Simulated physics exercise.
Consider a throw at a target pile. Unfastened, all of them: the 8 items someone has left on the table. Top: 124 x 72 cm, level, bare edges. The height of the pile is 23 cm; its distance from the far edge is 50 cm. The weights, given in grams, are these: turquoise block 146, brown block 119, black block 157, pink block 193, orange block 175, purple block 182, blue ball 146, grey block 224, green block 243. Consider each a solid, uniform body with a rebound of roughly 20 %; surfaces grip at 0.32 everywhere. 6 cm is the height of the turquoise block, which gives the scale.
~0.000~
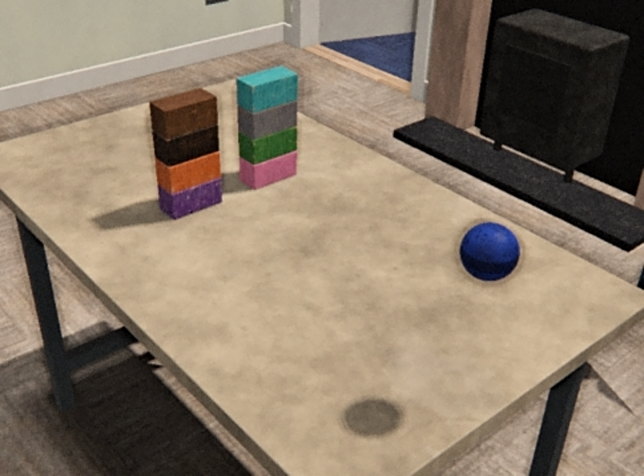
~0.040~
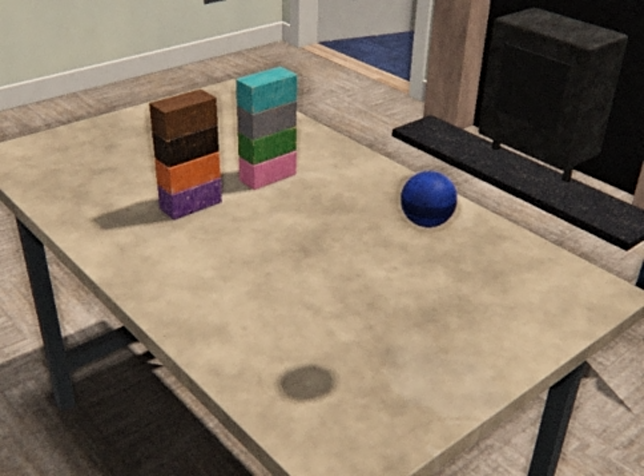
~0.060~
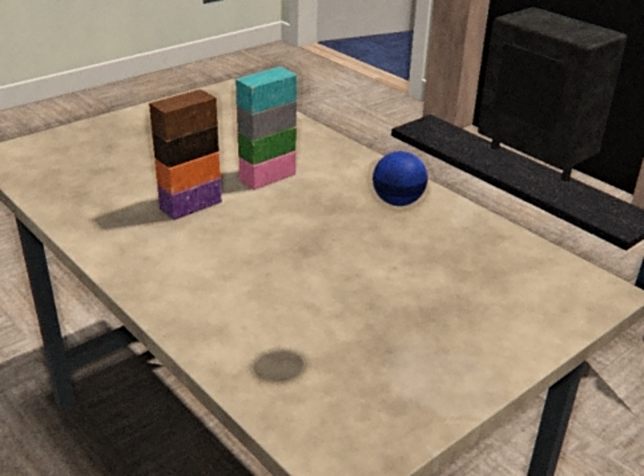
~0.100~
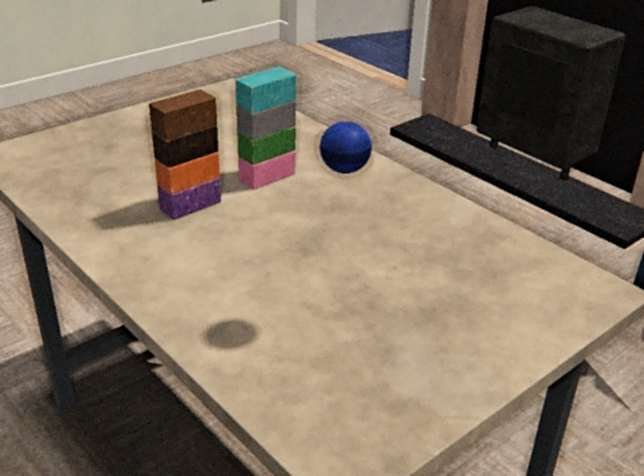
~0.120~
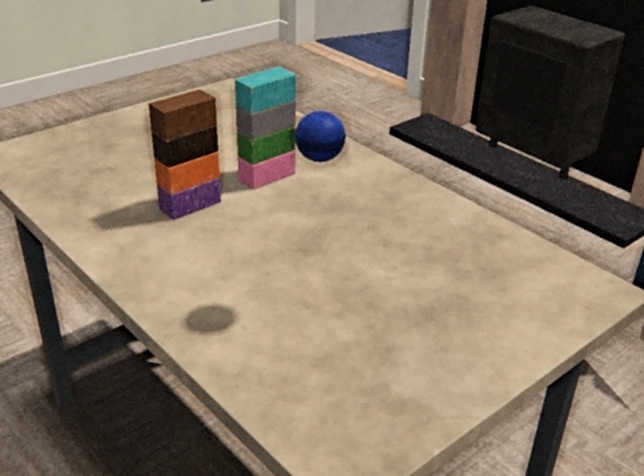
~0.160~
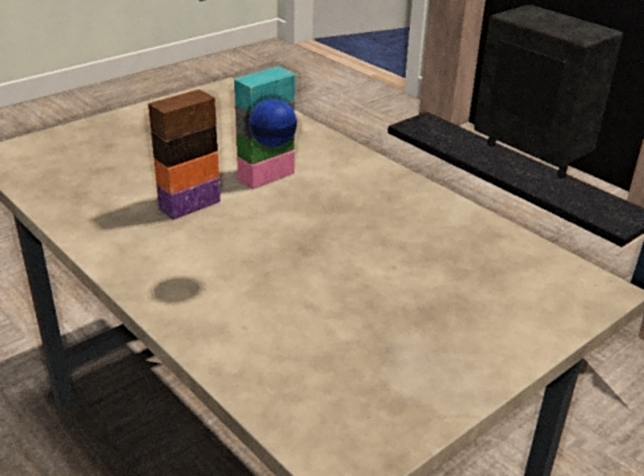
Blue ball gliding leftward above a bare table, its shadow crossing the surface, then passing in front of stacked coloured blocks.
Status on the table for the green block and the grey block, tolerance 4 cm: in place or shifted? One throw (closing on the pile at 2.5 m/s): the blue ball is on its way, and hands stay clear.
Status: Green block in place; grey block in place.
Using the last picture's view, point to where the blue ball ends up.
Around pixel (116, 208).
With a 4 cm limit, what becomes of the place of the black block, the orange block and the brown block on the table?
Here is how it goes: The black block moves off; next, the orange block remains near its start; last, the brown block moves off.
After 0.36 s, blue ball near (165, 148); brown block 14° off upright; black block 16° off upright.
After 0.56 s, blue ball near (139, 171); brown block 40° off upright; black block 28° off upright.
In the end (1.2 s), toppled on the table, brown block; not toppled but over 4 cm from the start, black block; the other 6 under 4 cm from the start. At the end, from the last picture's camera, green block near (266, 141), grey block near (265, 116).
